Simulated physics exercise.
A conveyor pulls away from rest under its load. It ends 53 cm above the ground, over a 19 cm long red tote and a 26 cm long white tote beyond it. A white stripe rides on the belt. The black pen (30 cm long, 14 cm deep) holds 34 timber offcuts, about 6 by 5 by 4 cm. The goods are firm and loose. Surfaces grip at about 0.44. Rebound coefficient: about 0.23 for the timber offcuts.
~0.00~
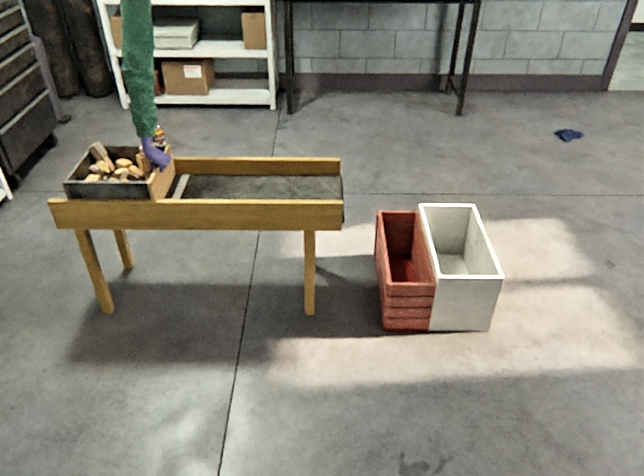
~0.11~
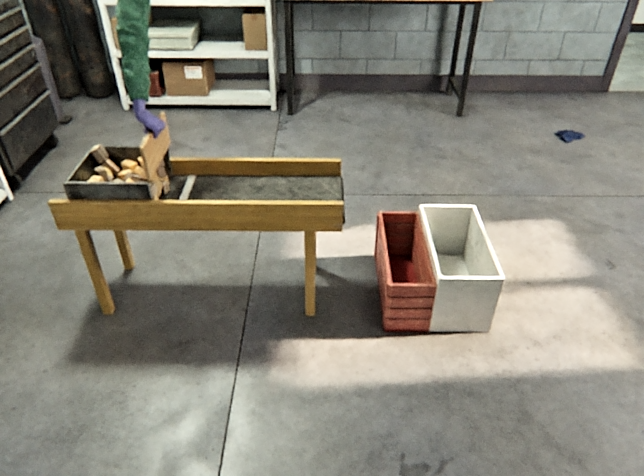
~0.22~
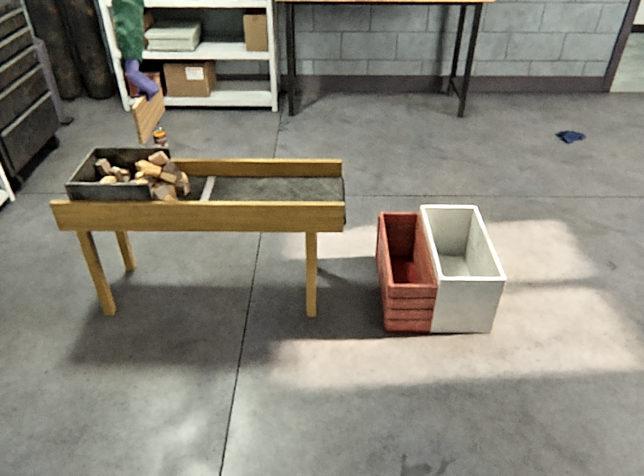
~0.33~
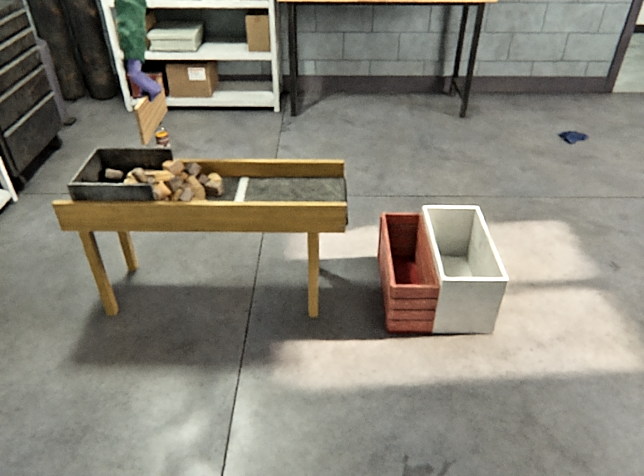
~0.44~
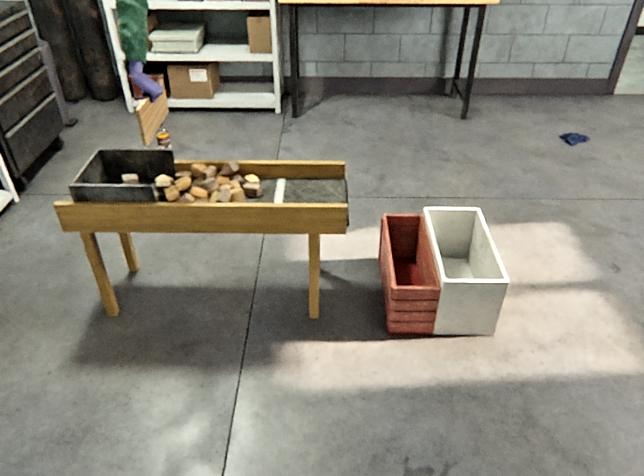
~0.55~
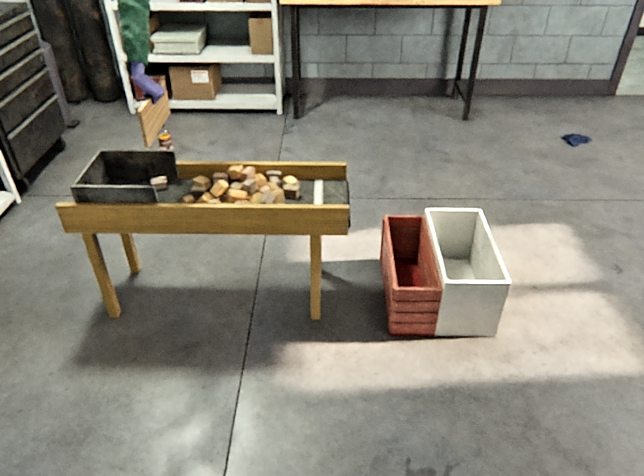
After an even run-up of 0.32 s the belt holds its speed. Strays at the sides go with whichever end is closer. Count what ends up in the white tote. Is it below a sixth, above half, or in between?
Ending in the white tote: Fewer than one in six of them.
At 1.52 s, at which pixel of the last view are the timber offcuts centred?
Near (406, 285).
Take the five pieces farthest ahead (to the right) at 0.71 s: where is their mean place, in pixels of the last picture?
Near (337, 197).
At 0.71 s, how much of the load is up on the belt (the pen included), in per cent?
Roughly 100 per cent.
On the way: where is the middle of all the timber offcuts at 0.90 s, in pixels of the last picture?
At about (366, 196).
After 0.71 s, 34 on the belt.
After 0.90 s, 11 on the belt and 23 in the air.
After 1.17 s, 24 in the red tote, 1 in the white tote and 9 in the air.
Final count (at 1.52 s), 32 in the red tote and 2 in the white tote. Asked share, 2 of 34, 6 per cent.
